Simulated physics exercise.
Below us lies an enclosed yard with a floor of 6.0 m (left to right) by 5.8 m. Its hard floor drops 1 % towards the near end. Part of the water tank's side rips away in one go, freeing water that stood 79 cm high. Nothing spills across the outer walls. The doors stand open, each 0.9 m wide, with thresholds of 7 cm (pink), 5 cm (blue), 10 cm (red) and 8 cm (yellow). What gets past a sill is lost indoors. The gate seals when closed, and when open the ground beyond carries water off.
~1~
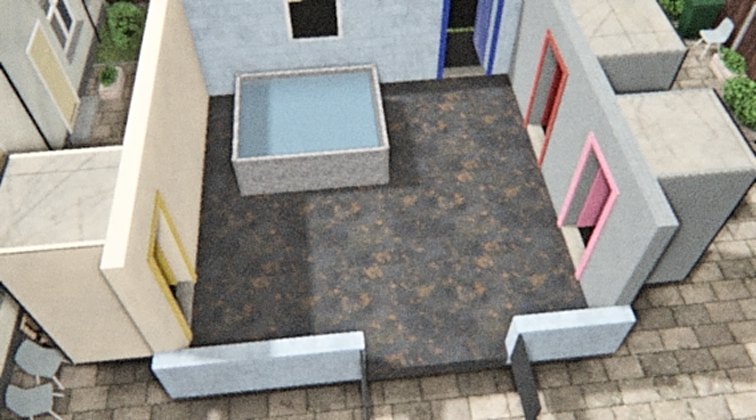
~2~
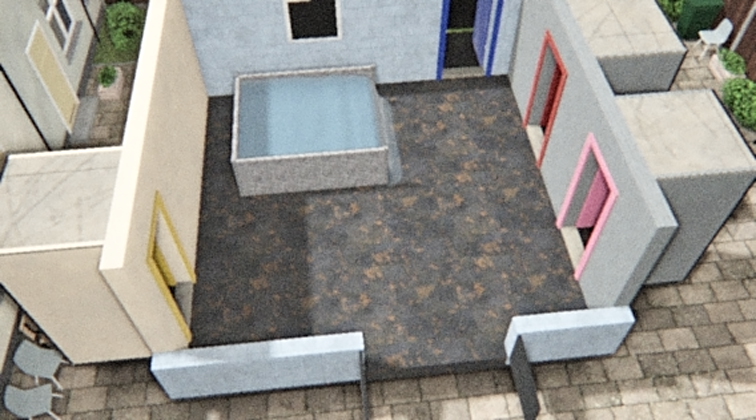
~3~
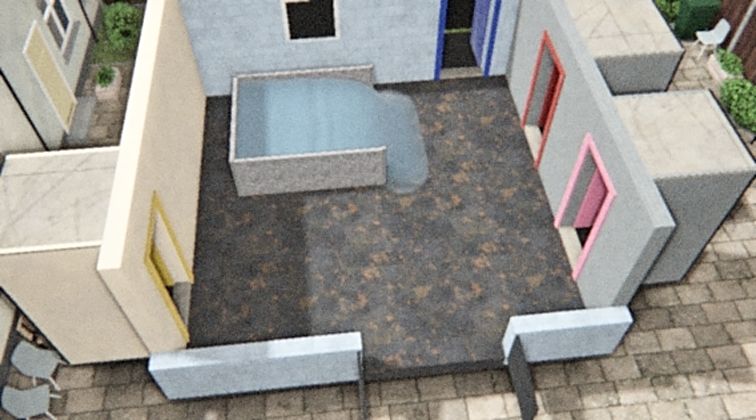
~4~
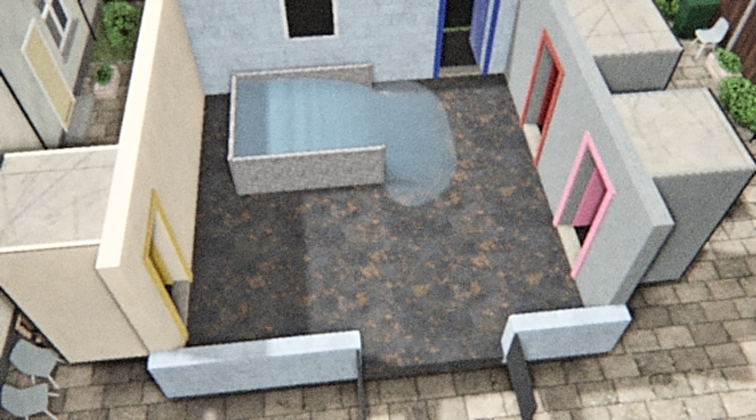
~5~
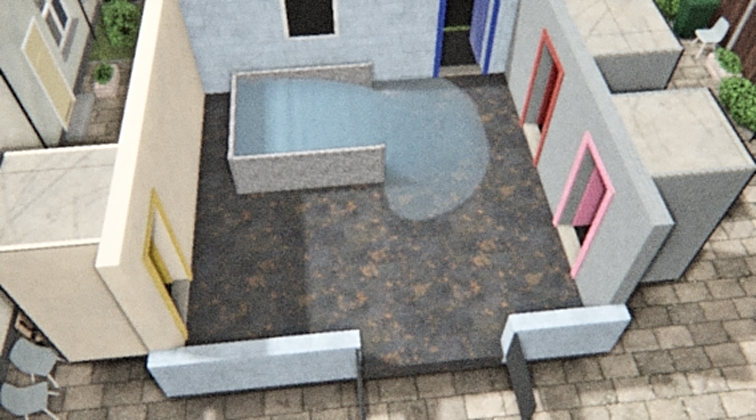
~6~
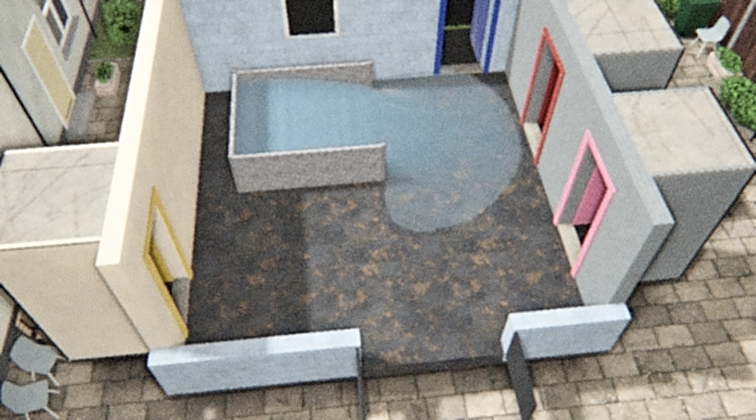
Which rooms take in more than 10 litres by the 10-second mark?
Door by door: At the pink door it passes the limit; at the blue door it goes over the limit; at the red door it goes over the limit; at the yellow door it exceeds the limit.
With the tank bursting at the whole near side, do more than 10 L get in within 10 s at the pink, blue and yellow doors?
Against that limit: Pink above, blue past it, yellow past it.
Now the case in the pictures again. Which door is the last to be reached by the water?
The yellow one.
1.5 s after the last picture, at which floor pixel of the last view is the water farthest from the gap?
Around (587, 330).
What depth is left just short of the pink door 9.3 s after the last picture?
Roughly 9.5 cm deep.
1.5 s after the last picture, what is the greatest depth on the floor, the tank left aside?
About 44 cm.
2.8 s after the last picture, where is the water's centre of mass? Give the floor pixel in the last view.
Around (436, 163).
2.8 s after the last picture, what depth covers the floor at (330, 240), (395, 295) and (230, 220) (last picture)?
Roughly 0, 0 and 0 cm, in turn.
Then, 0.7 s after the last picture water covers 35 % of the floor and is deepest (54 cm) near (492, 74); pink door 5 cm at the sill, 0 L in, blue door 14 cm at the sill, 7 L in, red door 31 cm at the sill, 110 L in, yellow door not reached.
Then, 1.5 s after the last picture water covers 40 % of the floor and is deepest (44 cm) near (497, 119); pink door 16 cm at the sill, 9 L in, blue door 29 cm at the sill, 78 L in, red door 41 cm at the sill, 309 L in, yellow door not reached.
Then, 2.8 s after the last picture water covers 50 % of the floor and is deepest (34 cm) near (575, 331); pink door 13 cm at the sill, 44 L in, blue door 23 cm at the sill, 303 L in, red door 27 cm at the sill, 538 L in, yellow door not reached.
Then, 5.3 s after the last picture water covers 80 % of the floor and is deepest (21 cm) near (540, 335); pink door 12 cm at the sill, 68 L in, blue door 11 cm at the sill, 427 L in, red door 13 cm at the sill, 634 L in, yellow door 10 cm at the sill, 1 L in.
Then, 9.3 s after the last picture water covers 95 % of the floor and is deepest (12 cm) near (184, 370); pink door 10 cm at the sill, 116 L in, blue door 4 cm at the sill, 448 L in, red door 5 cm at the sill, 638 L in, yellow door 10 cm at the sill, 31 L in.
